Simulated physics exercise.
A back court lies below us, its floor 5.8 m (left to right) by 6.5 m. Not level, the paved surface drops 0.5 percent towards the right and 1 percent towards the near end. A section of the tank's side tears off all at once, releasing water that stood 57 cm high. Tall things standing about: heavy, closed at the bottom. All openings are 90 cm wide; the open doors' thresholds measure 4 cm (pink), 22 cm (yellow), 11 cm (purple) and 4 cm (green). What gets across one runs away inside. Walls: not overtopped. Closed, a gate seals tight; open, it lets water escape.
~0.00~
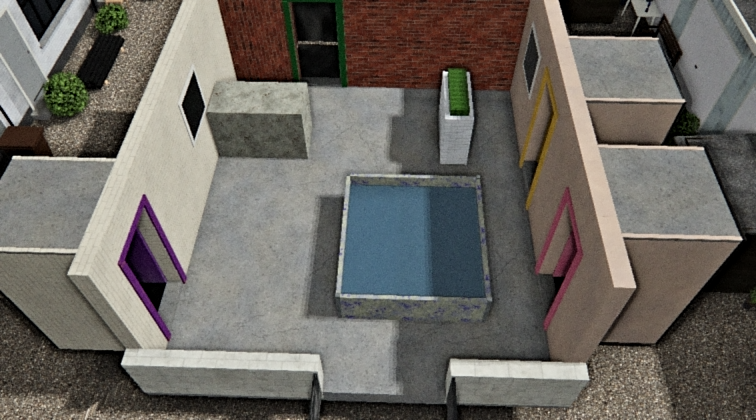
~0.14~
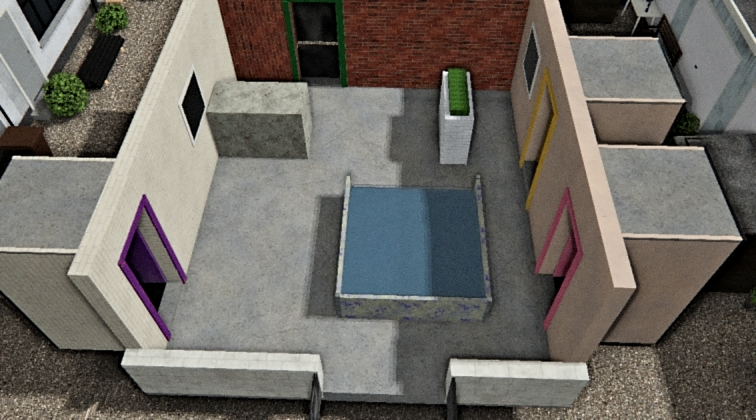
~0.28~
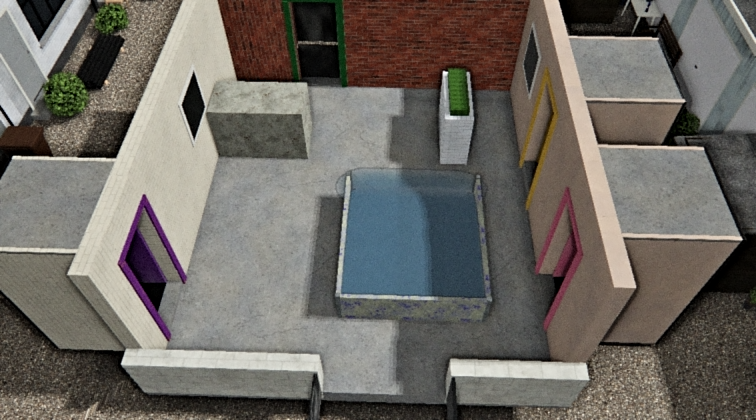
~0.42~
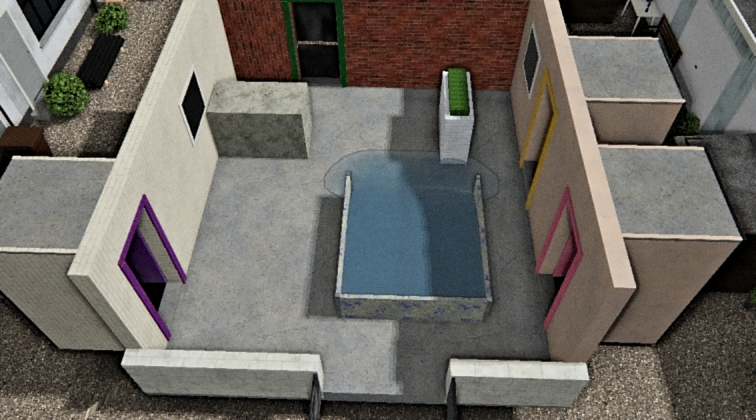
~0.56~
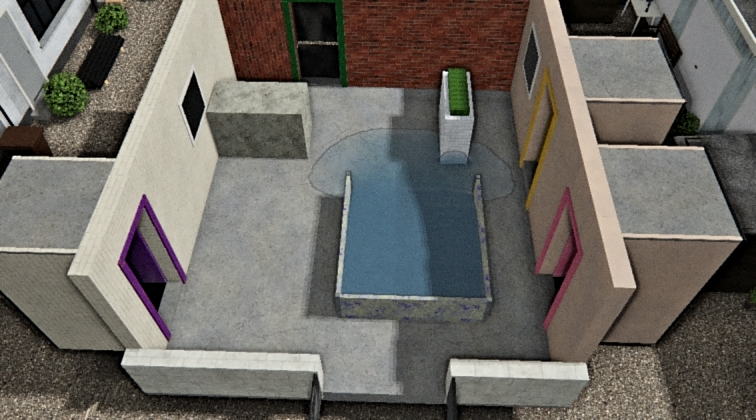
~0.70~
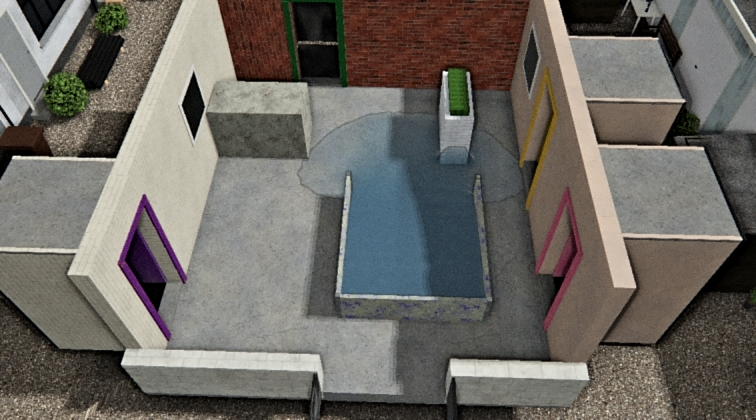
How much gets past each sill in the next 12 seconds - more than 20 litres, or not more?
At the pink door, more than 20 litres. At the yellow door, not more. At the purple door, not more. At the green door, more than 20 litres.
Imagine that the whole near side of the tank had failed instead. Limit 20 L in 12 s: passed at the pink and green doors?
Result against the limit at pink: Limit broken; result at green: Limit held.
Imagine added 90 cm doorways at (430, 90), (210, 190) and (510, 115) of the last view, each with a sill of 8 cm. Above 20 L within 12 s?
Check each in turn: The first succeeds, the second fails, the third succeeds.
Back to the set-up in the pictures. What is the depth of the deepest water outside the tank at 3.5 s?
Max around 30 cm.
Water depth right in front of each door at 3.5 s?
In cm: Pink 2, yellow 15, purple 0, green 16.
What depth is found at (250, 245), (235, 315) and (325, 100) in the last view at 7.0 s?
3, 1, 12 cm.
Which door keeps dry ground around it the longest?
Purple.
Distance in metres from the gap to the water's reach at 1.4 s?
That's near 3.6 m in a straight line.
After 1.4 s water covers 30 % of the floor and is deepest (36 cm) near (442, 169); pink door not reached, yellow door 9 cm at the sill, 0 L in, purple door not reached, green door not reached.
After 2.2 s water covers 40 % of the floor and is deepest (33 cm) near (405, 98); pink door not reached, yellow door 17 cm at the sill, 1 L in, purple door not reached, green door 18 cm at the sill, 26 L in.
After 3.5 s water covers 50 % of the floor and is deepest (30 cm) near (228, 124); pink door 2 cm at the sill, 0 L in, yellow door 15 cm at the sill, 3 L in, purple door not reached, green door 16 cm at the sill, 127 L in.
After 7.0 s water covers 85 % of the floor and is deepest (18 cm) near (535, 371); pink door 6 cm at the sill, 5 L in, yellow door 8 cm at the sill, 5 L in, purple door 1 cm at the sill, 0 L in, green door 12 cm at the sill, 265 L in.
After 12.0 s water covers 95 % of the floor and is deepest (14 cm) near (525, 383); pink door 8 cm at the sill, 50 L in, yellow door 7 cm at the sill, 5 L in, purple door 8 cm at the sill, 0 L in, green door 4 cm at the sill, 317 L in.
